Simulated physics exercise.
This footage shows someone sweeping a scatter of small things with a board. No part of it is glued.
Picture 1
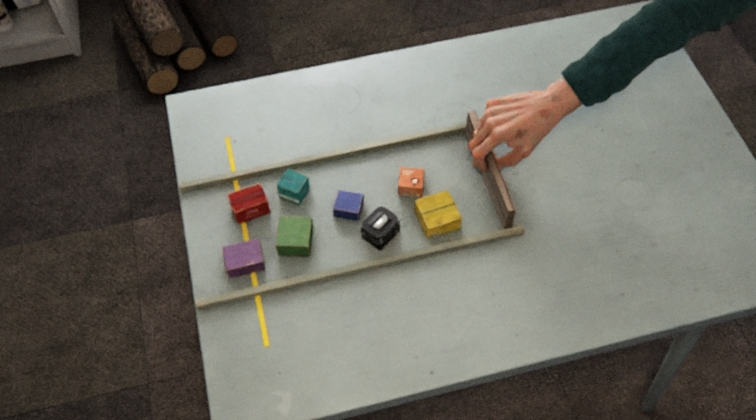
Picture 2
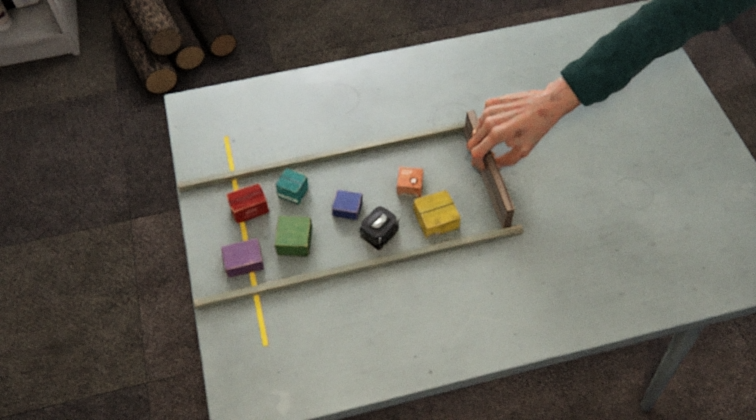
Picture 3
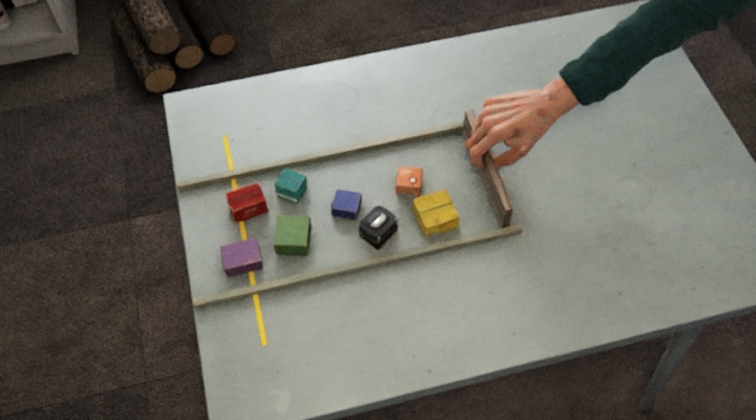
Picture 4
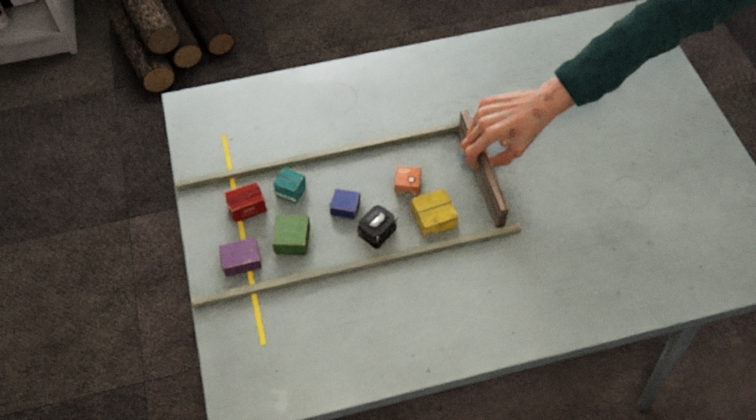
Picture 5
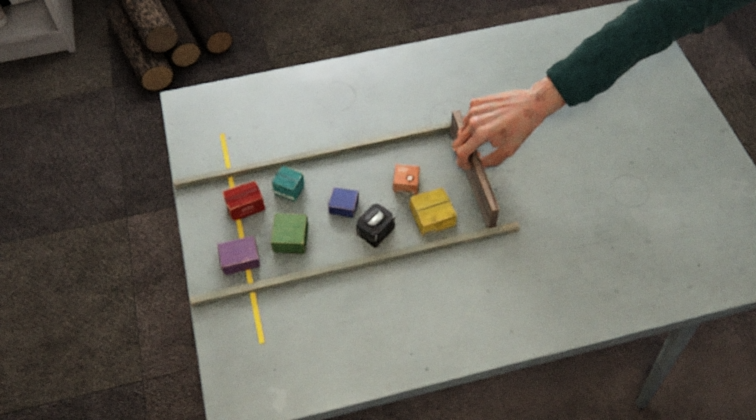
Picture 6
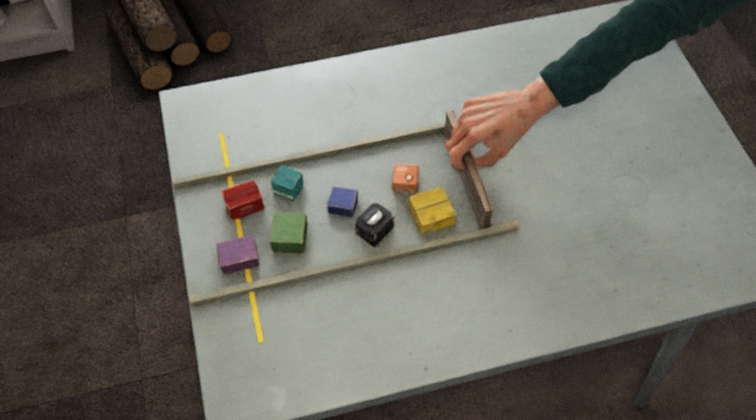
A dark wooden board, gripped by a hand in a green sleeve, slides a short way left between two thin rails on a pale table, nearing the yellow and orange blocks. The scattered blocks and black case keep their arrangement, with the red and purple ones beside the yellow tape.
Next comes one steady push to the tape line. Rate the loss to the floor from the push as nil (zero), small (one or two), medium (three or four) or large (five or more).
The loss is small.
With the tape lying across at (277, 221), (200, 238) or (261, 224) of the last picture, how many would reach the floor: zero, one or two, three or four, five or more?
1 or 2; more than four; one to two.
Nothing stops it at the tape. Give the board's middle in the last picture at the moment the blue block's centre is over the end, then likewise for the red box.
I reckon its middle sits around (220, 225) and then around (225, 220).
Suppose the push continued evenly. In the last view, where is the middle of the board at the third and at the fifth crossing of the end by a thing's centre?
Around (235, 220); afterwards around (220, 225).
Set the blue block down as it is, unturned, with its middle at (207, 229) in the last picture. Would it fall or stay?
Placed like that, it is gone.
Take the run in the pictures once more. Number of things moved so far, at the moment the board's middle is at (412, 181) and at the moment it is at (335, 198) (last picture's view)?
I make it 3 at the first spot and 6 at the other.
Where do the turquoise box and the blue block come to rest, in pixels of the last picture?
Turquoise box: (220, 191); blue block: (200, 236).
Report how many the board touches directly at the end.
The count in contact is 3.
A little later, none off yet; purple block at rest near (238, 255); red box at rest near (243, 200); green block at rest near (289, 233).
Next, none off yet; purple block shifted about its own width near (198, 265); red box at rest near (243, 200); green block shifted well along near (231, 242).
When it is over, the number that fall off is one or two; down, green block and purple block.
